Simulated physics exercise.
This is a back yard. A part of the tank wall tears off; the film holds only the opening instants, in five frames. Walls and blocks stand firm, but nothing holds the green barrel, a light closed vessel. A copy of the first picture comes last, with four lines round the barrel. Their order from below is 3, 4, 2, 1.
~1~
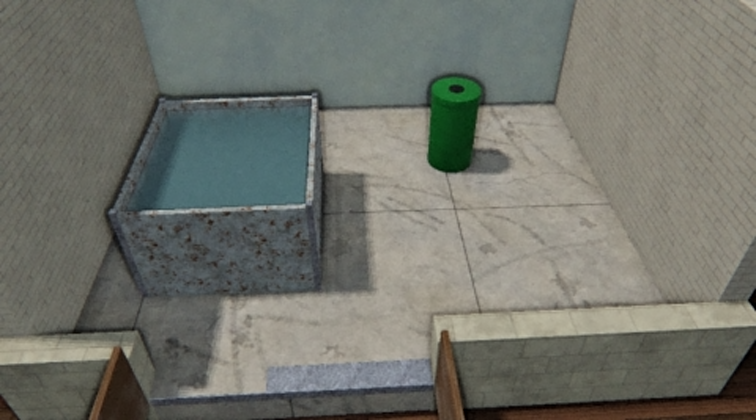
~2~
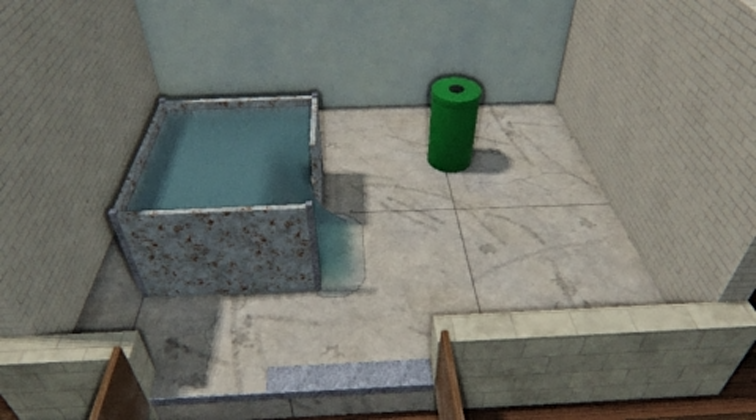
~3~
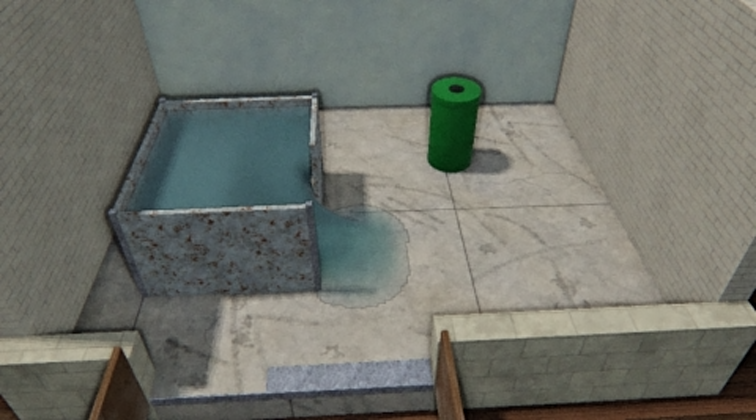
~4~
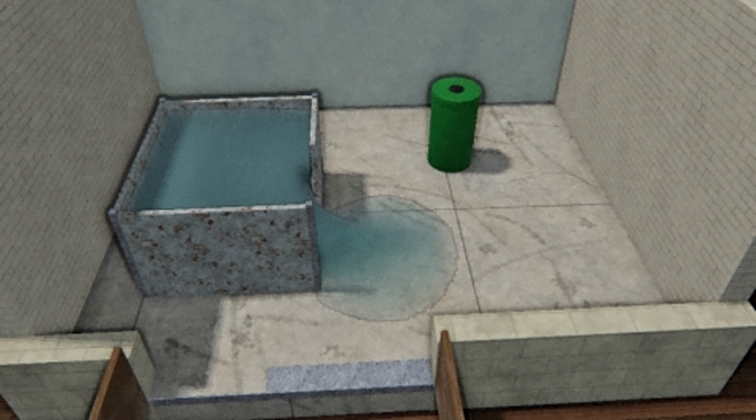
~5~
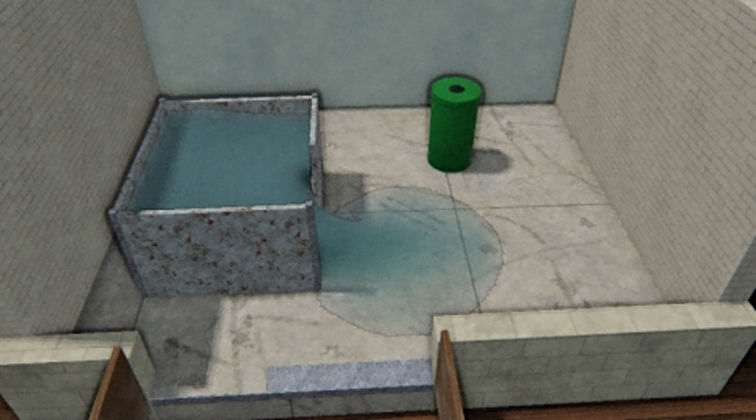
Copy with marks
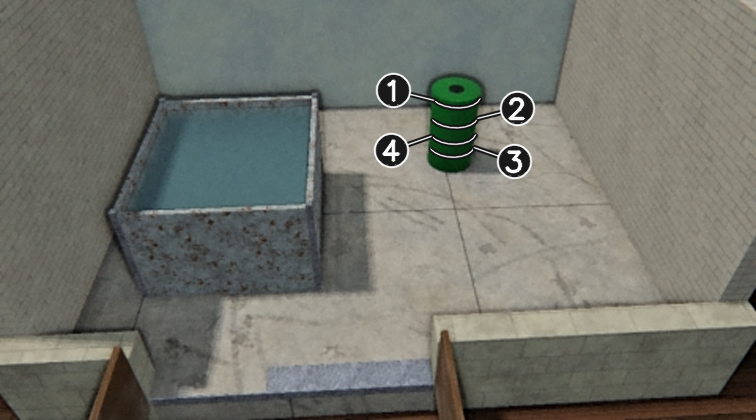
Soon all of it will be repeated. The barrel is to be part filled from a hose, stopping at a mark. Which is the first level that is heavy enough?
Mark 3.
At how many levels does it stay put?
All of them.
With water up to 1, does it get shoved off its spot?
No, that is safe.
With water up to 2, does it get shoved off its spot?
No, that is safe.
On the marked copy, 1 at (459, 107); 2 at (457, 127); 3 at (454, 157); 4 at (456, 144); from the bottom up 3, 4, 2, 1.
If 1 is chosen, it does not move.
If 2 is chosen, it does not move.
If 3 is chosen, it does not move.
If 4 is chosen, it does not move.
